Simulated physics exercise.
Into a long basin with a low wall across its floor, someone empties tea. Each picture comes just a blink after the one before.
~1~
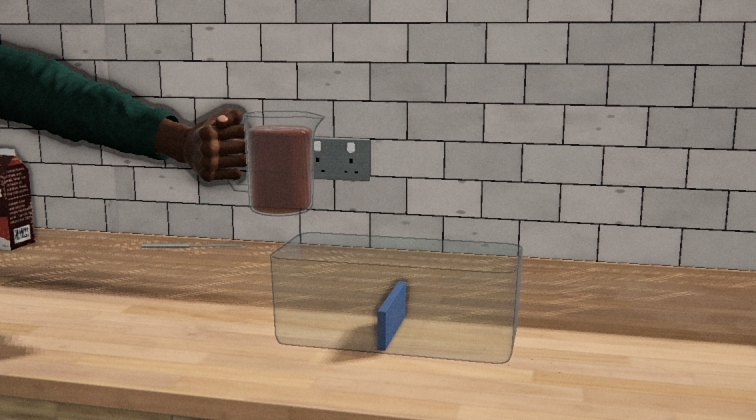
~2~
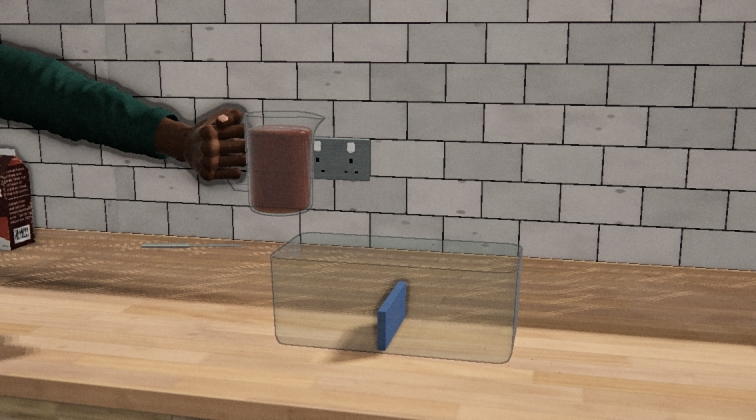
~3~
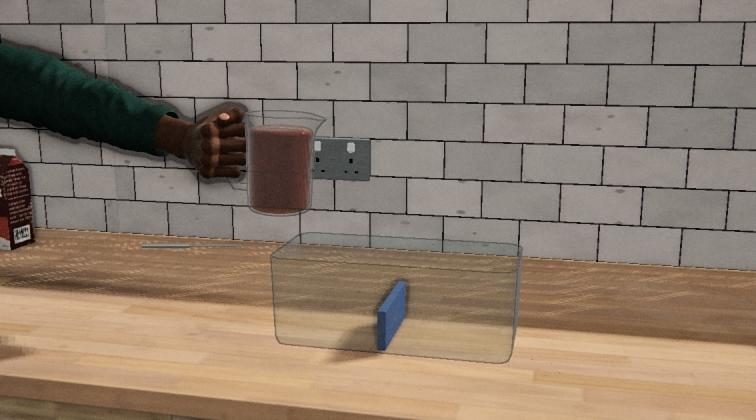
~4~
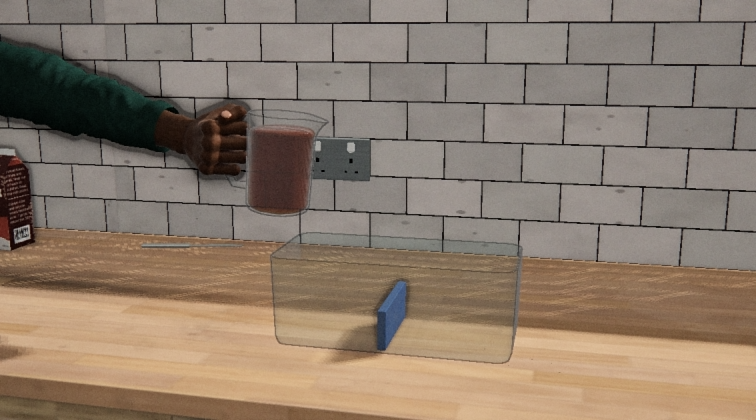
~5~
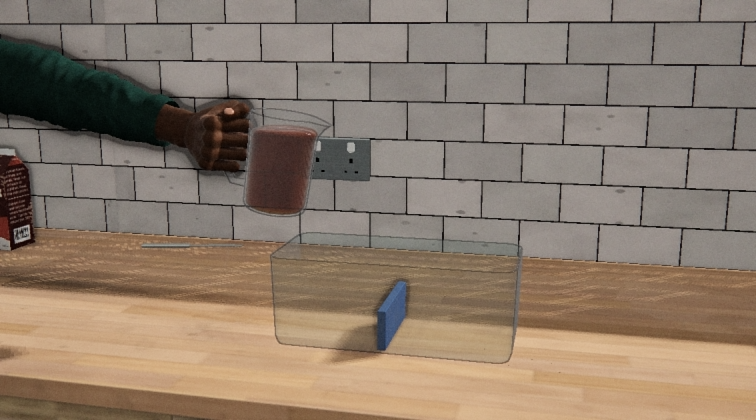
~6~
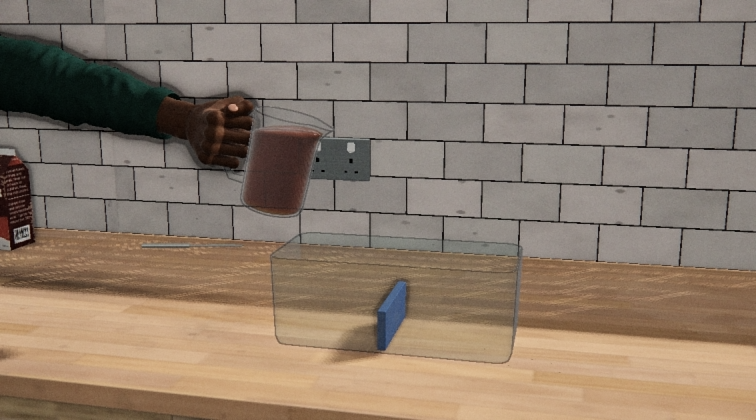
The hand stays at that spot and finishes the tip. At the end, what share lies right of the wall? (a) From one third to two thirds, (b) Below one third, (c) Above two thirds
Answer: B.
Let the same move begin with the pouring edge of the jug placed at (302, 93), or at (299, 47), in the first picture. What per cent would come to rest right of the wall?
About 5 % the first time, about 5 % the second.
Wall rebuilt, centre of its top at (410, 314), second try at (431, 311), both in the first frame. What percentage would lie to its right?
You'd get roughly 10 per cent the first time and roughly 5 per cent the second.
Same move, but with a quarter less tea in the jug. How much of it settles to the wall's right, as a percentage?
Near 5 %.
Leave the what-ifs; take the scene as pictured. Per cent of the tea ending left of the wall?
Close to 85 per cent.
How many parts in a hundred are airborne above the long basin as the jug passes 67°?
I'd reckon some 10 per cent.
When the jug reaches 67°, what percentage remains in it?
Amount still in: Approx. 85 %.
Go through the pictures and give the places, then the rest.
In the first frame, it leans 0°; its right rim is at (325, 117); the tea meets the walls at (251, 128) and (313, 130); the long basin's rim runs from (286, 245) to (519, 260); the wall's top is at (392, 297).
In the second frame, it leans 1°; its right rim is at (325, 117); the tea meets the walls at (252, 128) and (313, 130).
In the third frame, it leans 2°; its right rim is at (326, 119); the tea meets the walls at (252, 127) and (314, 131).
In the fourth frame, it leans 5°; its right rim is at (329, 121); the tea meets the walls at (254, 127) and (316, 132).
In the fifth frame, it leans 9°; its right rim is at (331, 125); the tea meets the walls at (255, 128) and (319, 131).
In the sixth frame, it leans 14°; its right rim is at (334, 129); the tea meets the walls at (257, 130) and (323, 132).
A moment on, the jug is tipped part way and 85 per cent is still to pour, 3 is left of the wall and 0 right of it.
Next, the jug is tipped on its side and 41 per cent is still to pour, 33 is left of the wall and 10 right of it.
Then the jug is tipped on its side and 9 per cent is still to pour, 74 is left of the wall and 11 right of it.
Later the jug is tipped on its side and 1 per cent is still to pour, 84 is left of the wall and 12 right of it.
At rest 86 per cent lies left of the wall, 12 right of it and 2 outside.
